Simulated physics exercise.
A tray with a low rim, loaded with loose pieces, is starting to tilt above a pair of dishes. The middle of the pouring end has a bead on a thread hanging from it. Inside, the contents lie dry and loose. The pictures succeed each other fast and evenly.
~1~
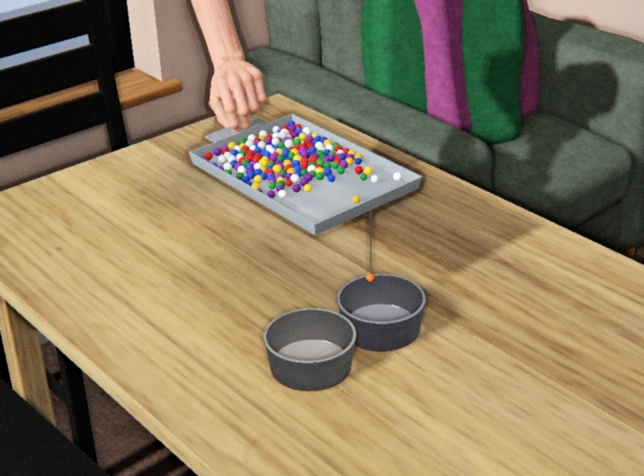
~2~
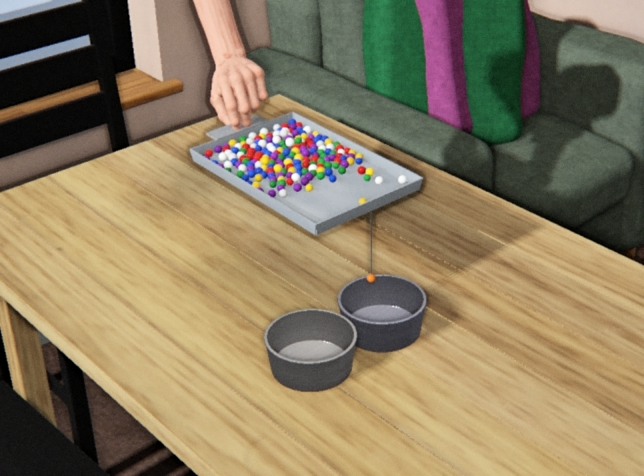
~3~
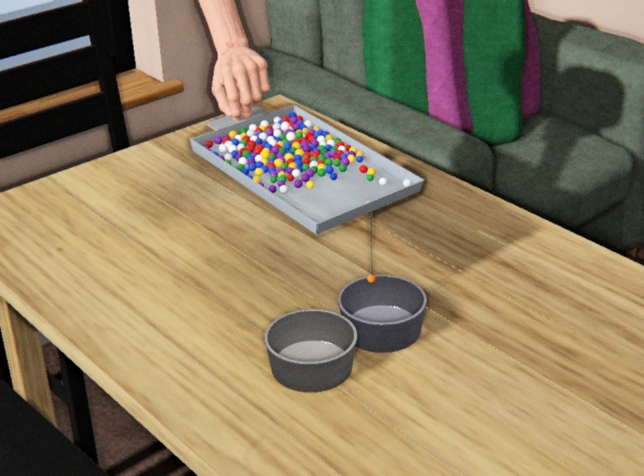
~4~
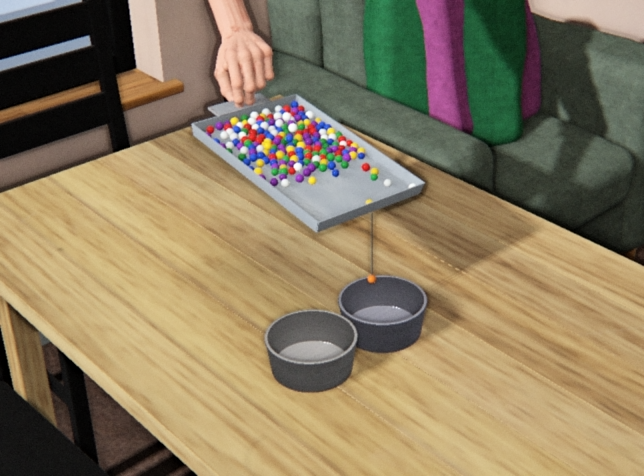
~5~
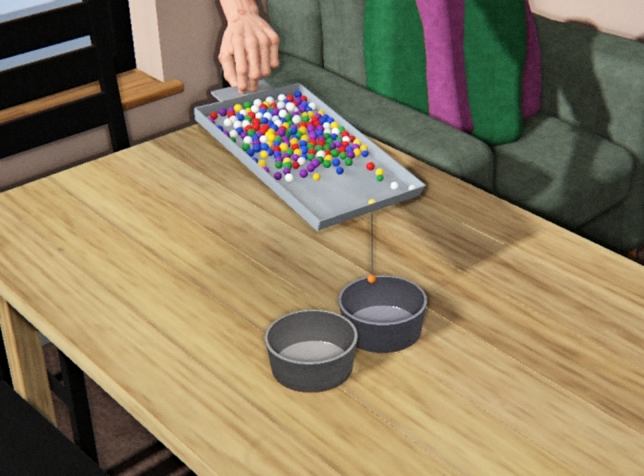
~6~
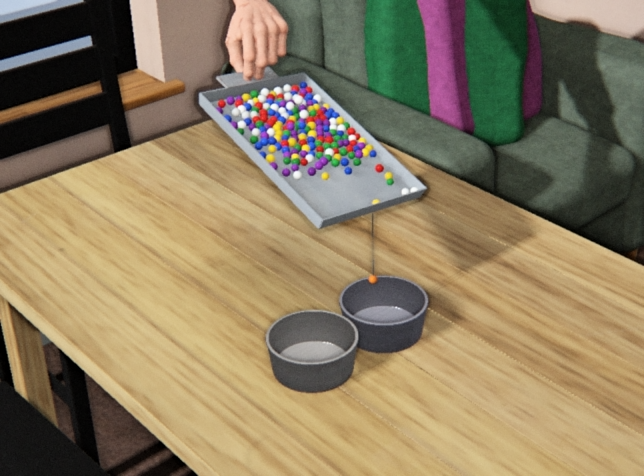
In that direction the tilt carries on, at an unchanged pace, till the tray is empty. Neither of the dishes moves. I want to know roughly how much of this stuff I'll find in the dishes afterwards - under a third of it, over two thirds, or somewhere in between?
Never reaches a third.
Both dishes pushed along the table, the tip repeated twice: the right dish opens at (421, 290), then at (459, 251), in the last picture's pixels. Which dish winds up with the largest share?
First placement: The rightmost one; second placement: The leftmost one.
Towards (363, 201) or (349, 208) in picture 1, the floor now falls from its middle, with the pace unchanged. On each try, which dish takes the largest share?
First spot: The rightmost dish, second spot: The rightmost dish.
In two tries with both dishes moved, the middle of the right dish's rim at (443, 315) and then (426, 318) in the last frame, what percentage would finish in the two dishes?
In order: 10 percent and 20 percent.
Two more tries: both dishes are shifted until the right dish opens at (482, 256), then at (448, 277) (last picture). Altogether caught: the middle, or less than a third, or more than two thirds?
Try one: Above two thirds. Try two: Over two thirds.
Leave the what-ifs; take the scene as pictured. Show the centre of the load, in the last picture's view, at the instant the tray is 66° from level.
The load's middle is around (411, 200).
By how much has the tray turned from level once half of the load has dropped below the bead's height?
It is at around 80 degrees.
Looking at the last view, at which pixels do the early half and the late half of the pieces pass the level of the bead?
Around (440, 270) and then (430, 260).
Soon after the last picture, tray tipped steeply; about two thirds on the tray; a stray few in the right dish; a small part outside both; about a quarter in the air.
A little later, tray tipped past a quarter turn; a small part on the tray; a small part in the right dish; most outside both; a small part in the air.
Later still, tray tipped past a quarter turn; a small part in the right dish; most outside both.
By the end, tray tipped past a quarter turn; none in the left dish; a small part in the right dish; most outside both.
